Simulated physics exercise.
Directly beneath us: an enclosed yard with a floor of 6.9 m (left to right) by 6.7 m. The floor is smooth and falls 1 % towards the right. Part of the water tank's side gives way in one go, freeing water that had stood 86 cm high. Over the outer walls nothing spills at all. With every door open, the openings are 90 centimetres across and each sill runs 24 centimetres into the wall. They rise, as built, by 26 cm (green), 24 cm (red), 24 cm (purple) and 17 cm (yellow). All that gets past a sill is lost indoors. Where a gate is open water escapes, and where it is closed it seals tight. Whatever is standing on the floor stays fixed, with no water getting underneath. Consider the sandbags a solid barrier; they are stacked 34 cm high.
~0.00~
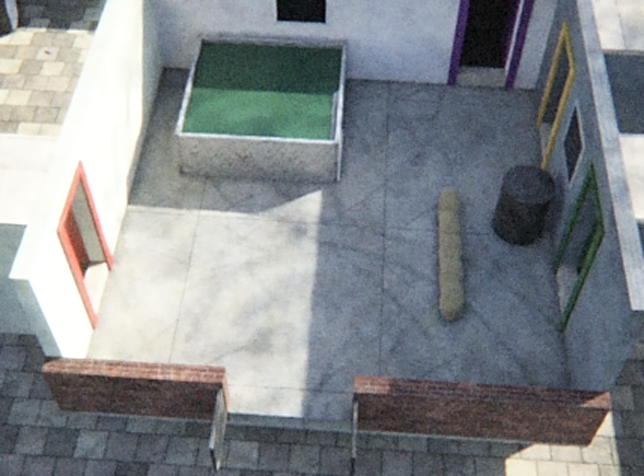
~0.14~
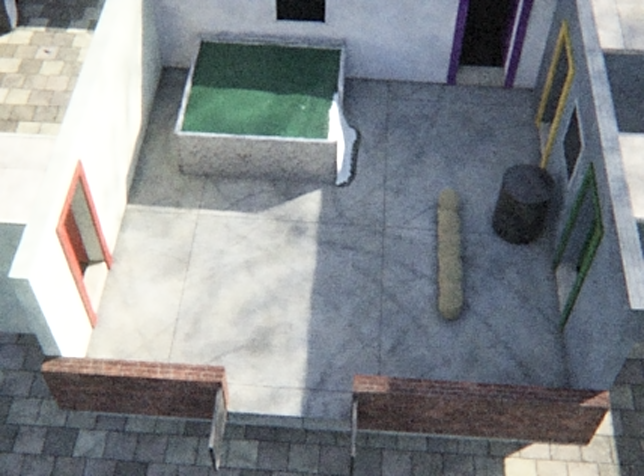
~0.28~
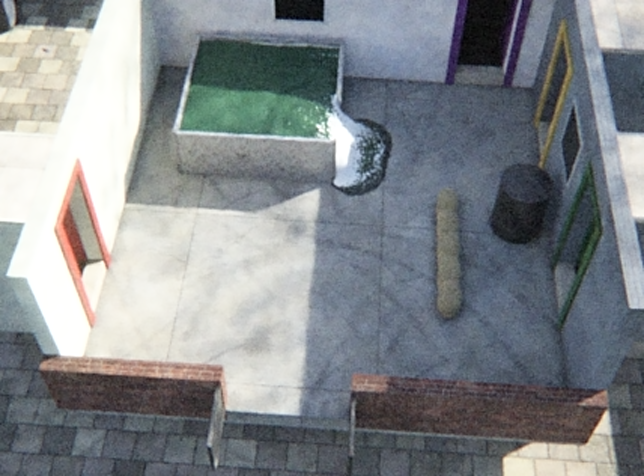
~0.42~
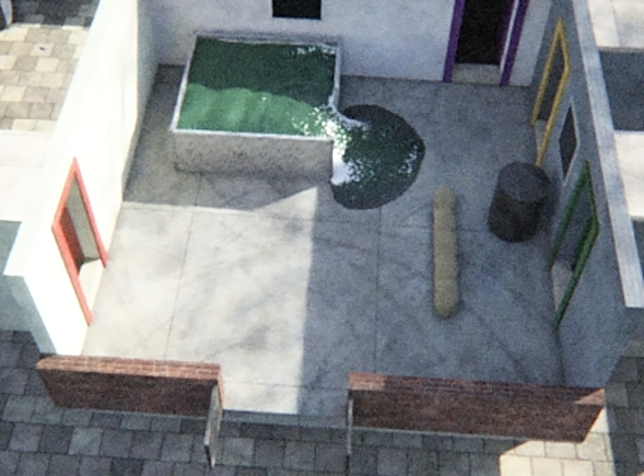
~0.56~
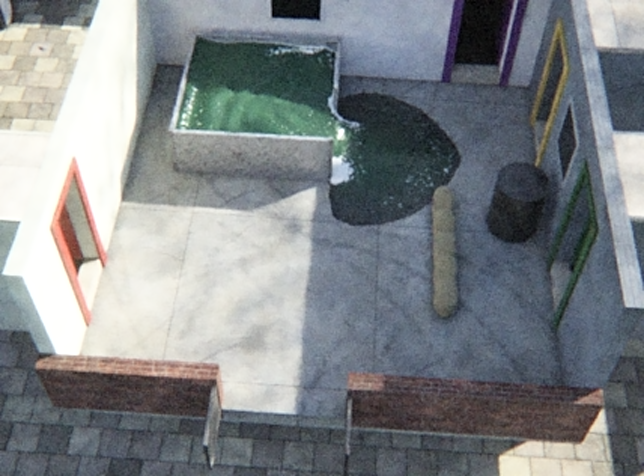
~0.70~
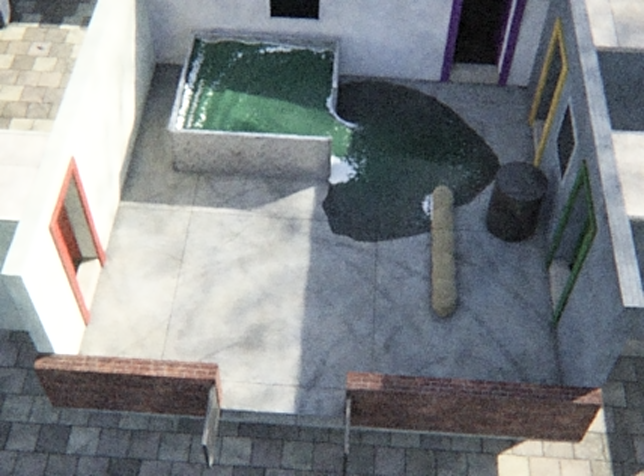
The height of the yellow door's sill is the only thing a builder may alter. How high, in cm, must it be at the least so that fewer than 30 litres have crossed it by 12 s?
At least roughly 33 cm high.
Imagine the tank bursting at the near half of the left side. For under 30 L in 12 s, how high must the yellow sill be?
In that case you'd want it roughly 9.5 cm high.
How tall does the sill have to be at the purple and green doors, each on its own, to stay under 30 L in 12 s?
Close to 23 cm (purple) and close to 13.0 cm (green).
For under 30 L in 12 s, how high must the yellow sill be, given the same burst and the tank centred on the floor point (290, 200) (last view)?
About 13.0 cm.
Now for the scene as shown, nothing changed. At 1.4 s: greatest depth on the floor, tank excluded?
53 cm.
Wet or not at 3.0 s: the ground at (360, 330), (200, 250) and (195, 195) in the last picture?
In the order asked: Soaked, untouched, untouched.
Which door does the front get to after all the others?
That would be the red door.
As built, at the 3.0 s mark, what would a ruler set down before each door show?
Depths in cm - green: 5, red: 0, purple: 31, yellow: 36.
After 1.4 s water covers 30 % of the floor, deepest (53 cm) near (334, 161); 30 cm at the yellow door, 26 litres in over its 17 cm sill.
After 3.0 s water covers 50 % of the floor, deepest (47 cm) near (525, 87); 36 cm at the yellow door, 211 litres in over its 17 cm sill.
After 12.0 s water covers 95 % of the floor, deepest (18 cm) near (455, 300); 12 cm at the yellow door, 373 litres in over its 17 cm sill.
At the yellow door as built, the water arrived by 1.0 s and peaked near 41 cm at 2.2 s.
Run again over the same 12 s with other heights there, 50 litres in over 30.5 cm, 2 litres over 41 cm. The limit of 30 litres is kept from about 33 cm up.
